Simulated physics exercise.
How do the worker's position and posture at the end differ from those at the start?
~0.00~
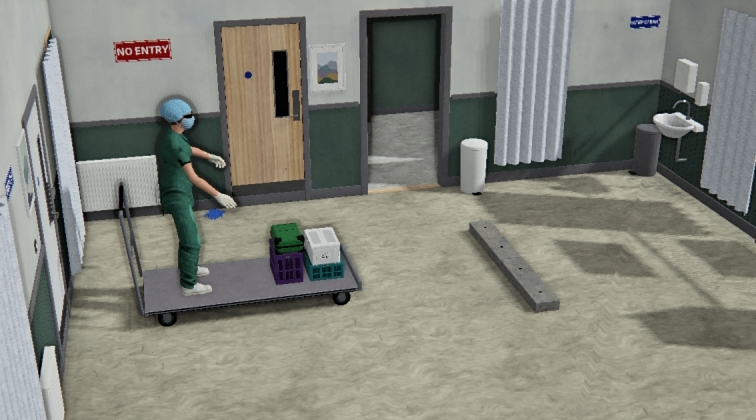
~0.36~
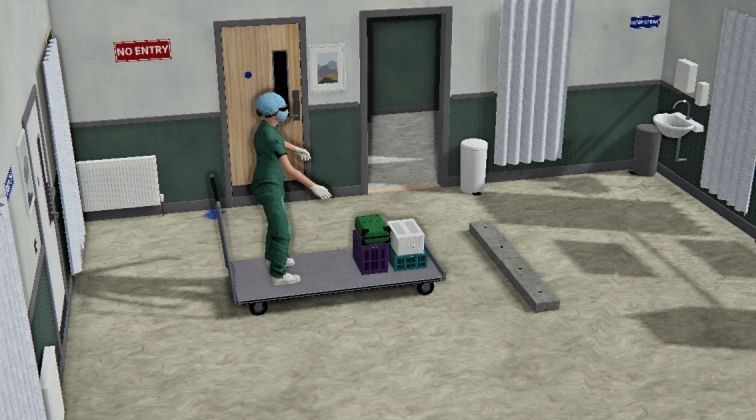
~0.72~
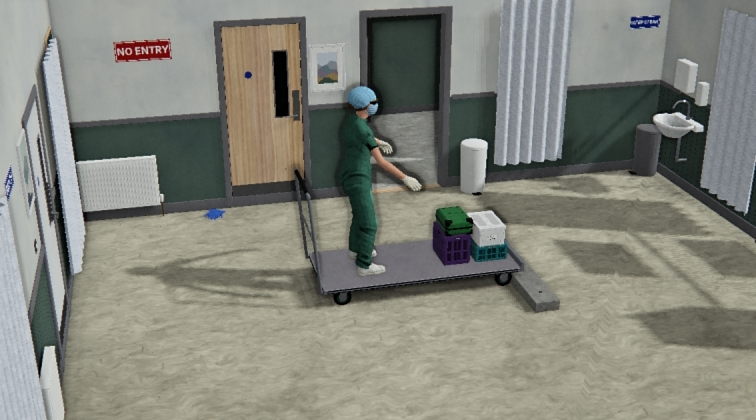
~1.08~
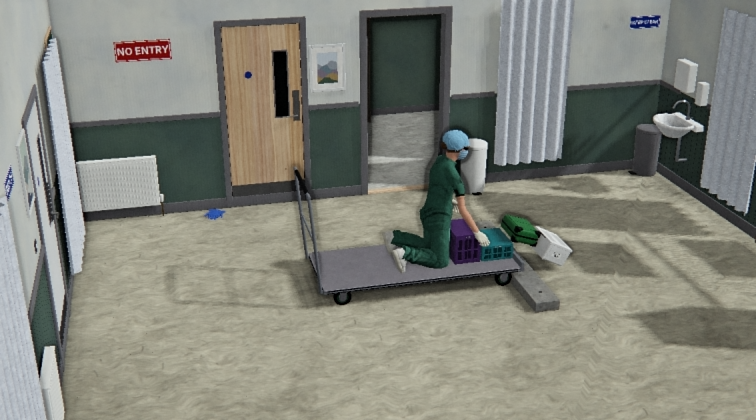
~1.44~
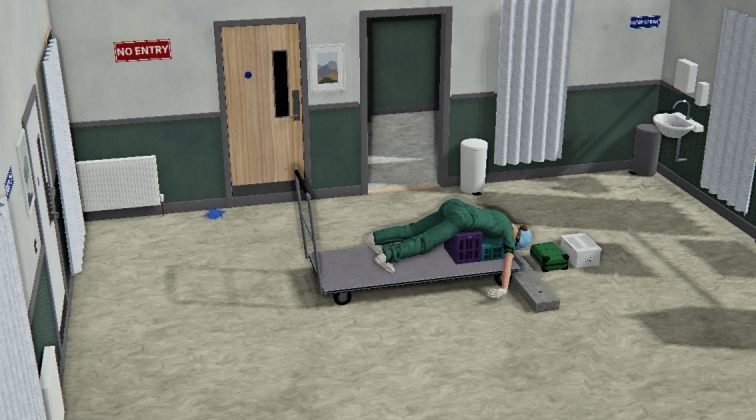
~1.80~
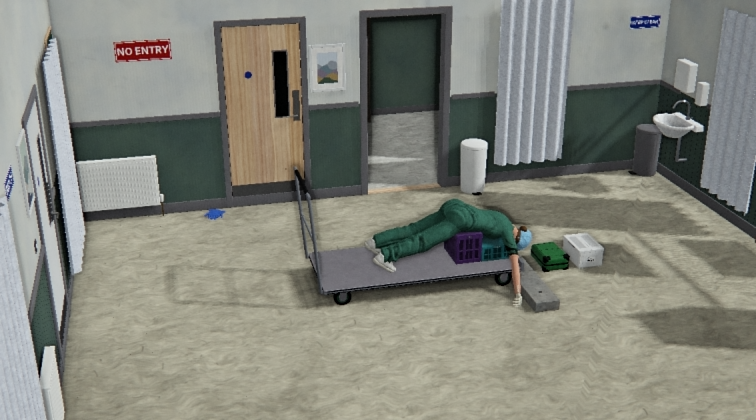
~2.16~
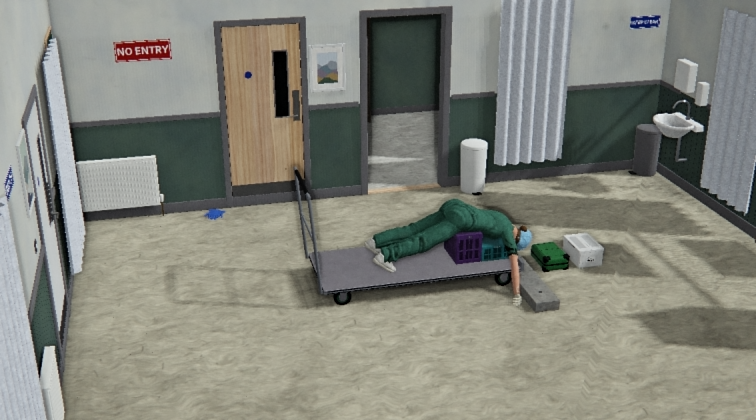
At the start the worker stands upright on the trolley at the left side of the room. By the end the worker is farther right, slumped face down over the crates at the front of the trolley with an arm hanging by the kerb.
